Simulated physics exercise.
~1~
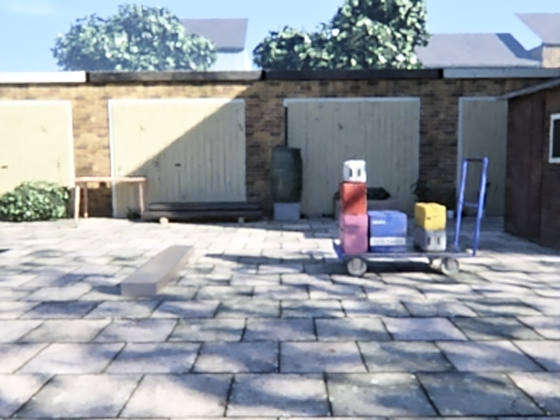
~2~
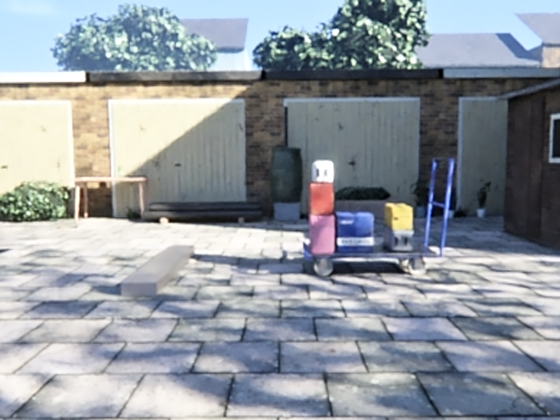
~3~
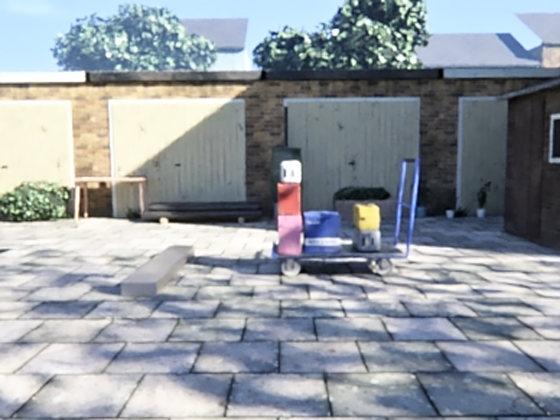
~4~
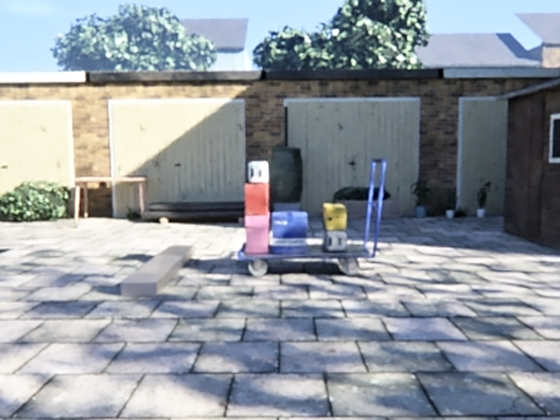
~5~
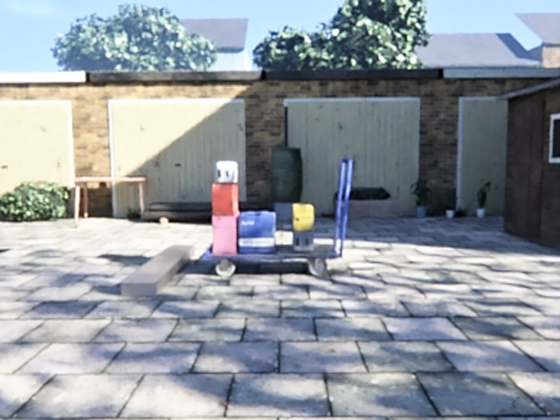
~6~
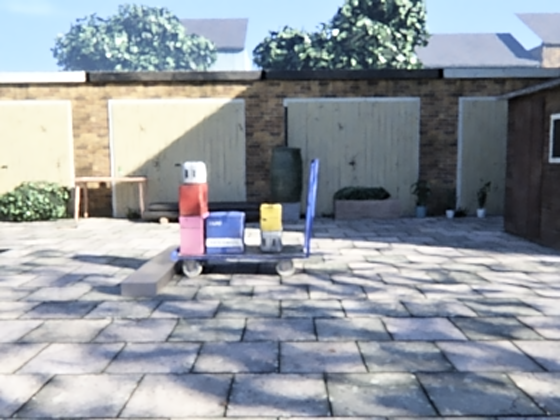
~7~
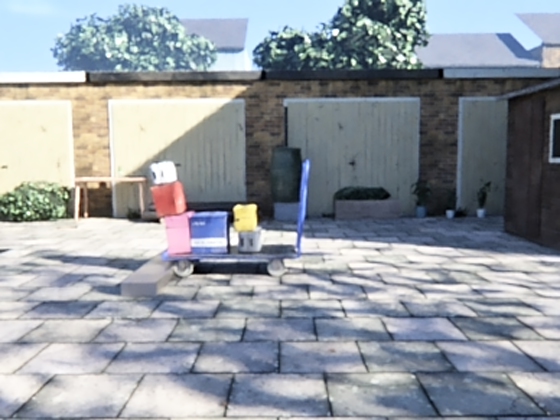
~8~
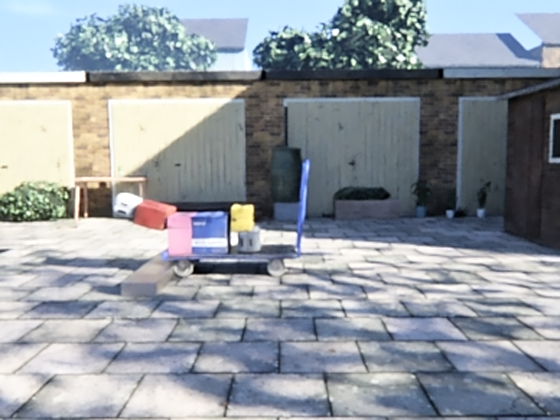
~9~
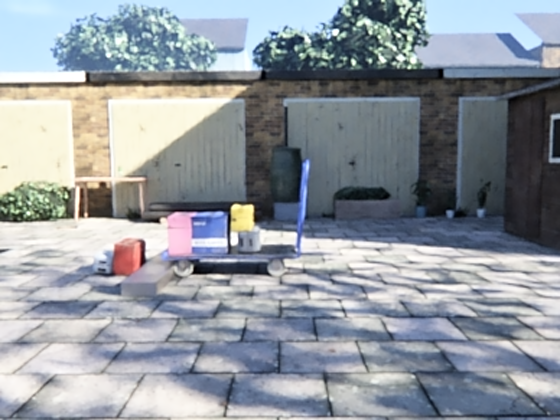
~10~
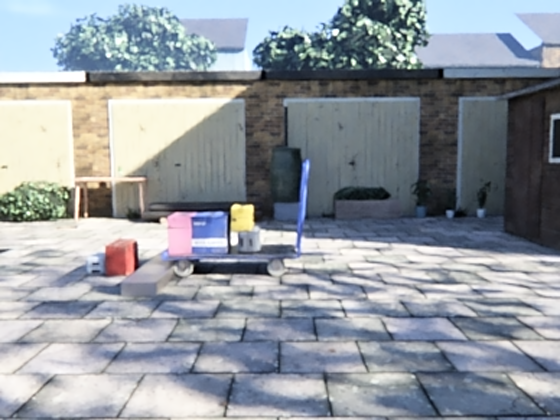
The video shows a loaded blue goods trolley rolling left across sunlit paving until it stops against a low kerb, where the stacked red carton and white suitcase topple off the front and come to rest on the ground while the other pieces stay aboard.
